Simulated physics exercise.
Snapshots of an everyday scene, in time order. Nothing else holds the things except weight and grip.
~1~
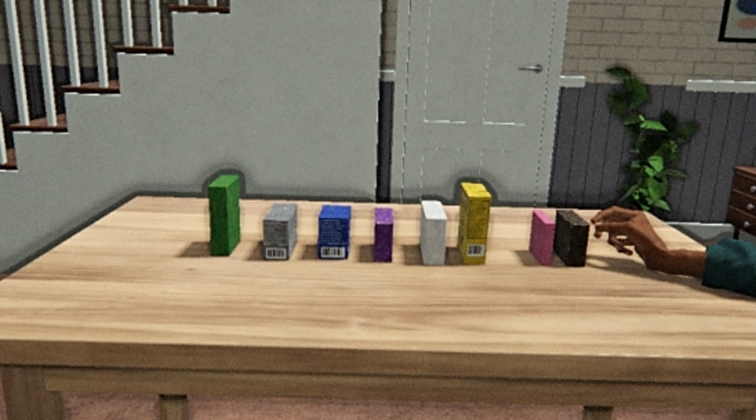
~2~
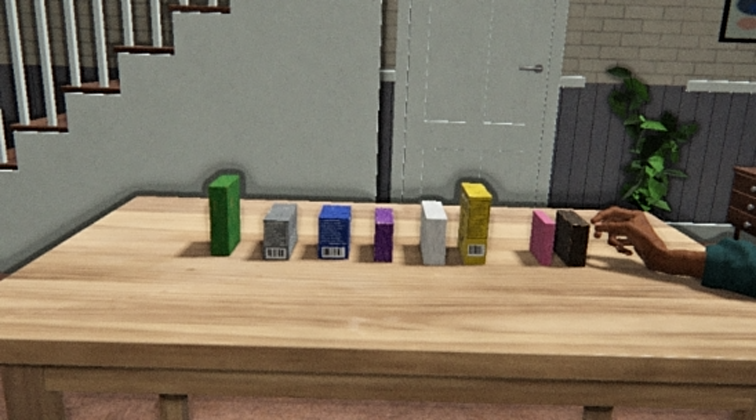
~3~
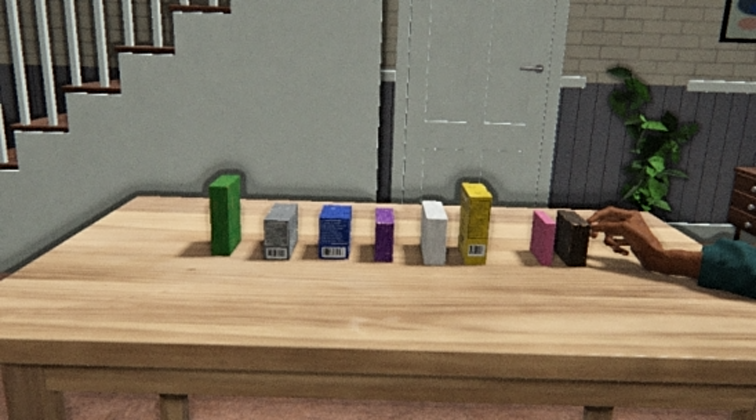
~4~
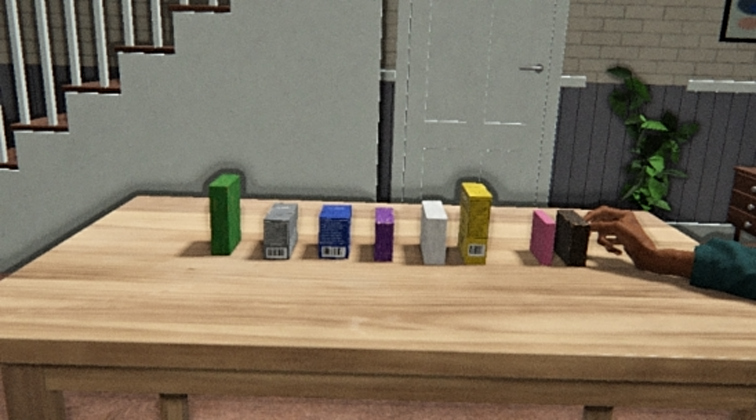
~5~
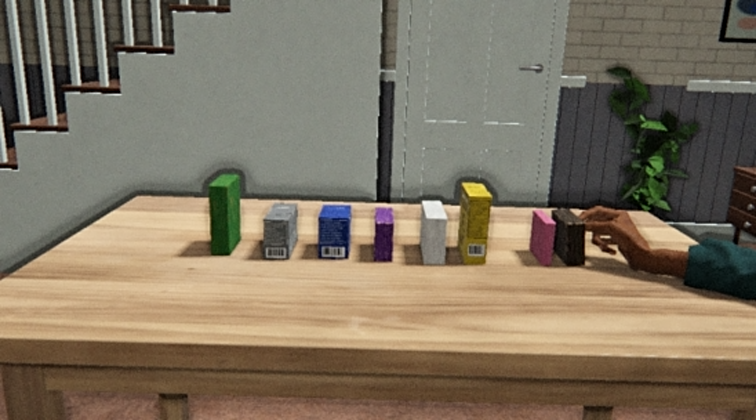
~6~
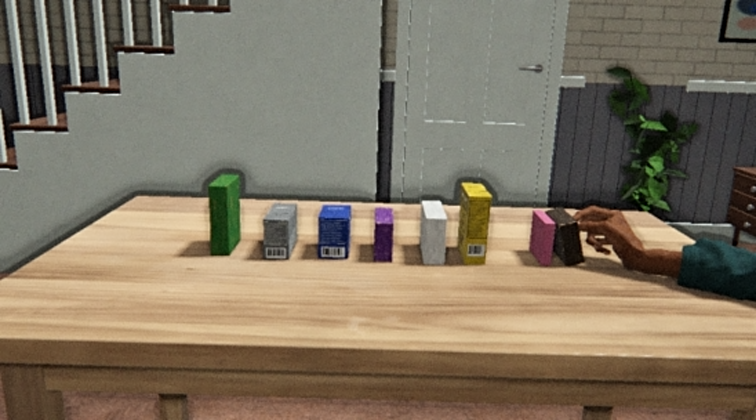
A hand reaching in from the right moves slightly left to a black block at the end of a row on a wooden table, and the block tilts left toward its pink neighbour. From the left stand green, grey, blue, purple, white and yellow pieces, then a gap before the pink. The steady camera faces a room with a staircase, pale door and leafy plant.
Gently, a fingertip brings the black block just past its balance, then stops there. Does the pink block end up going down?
Yes, well, that one goes down, I reckon.
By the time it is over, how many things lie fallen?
Count: 2.
Then, 0.30 s on from there, black block 70° over; pink block on its side near (513, 252).
Then, 1.30 s on from there, black block 68° over; pink block on its side near (510, 252).
In the end, toppled on the table, pink block; the other 5 unmoved. At the end, from the last picture's camera, pink block near (510, 252).
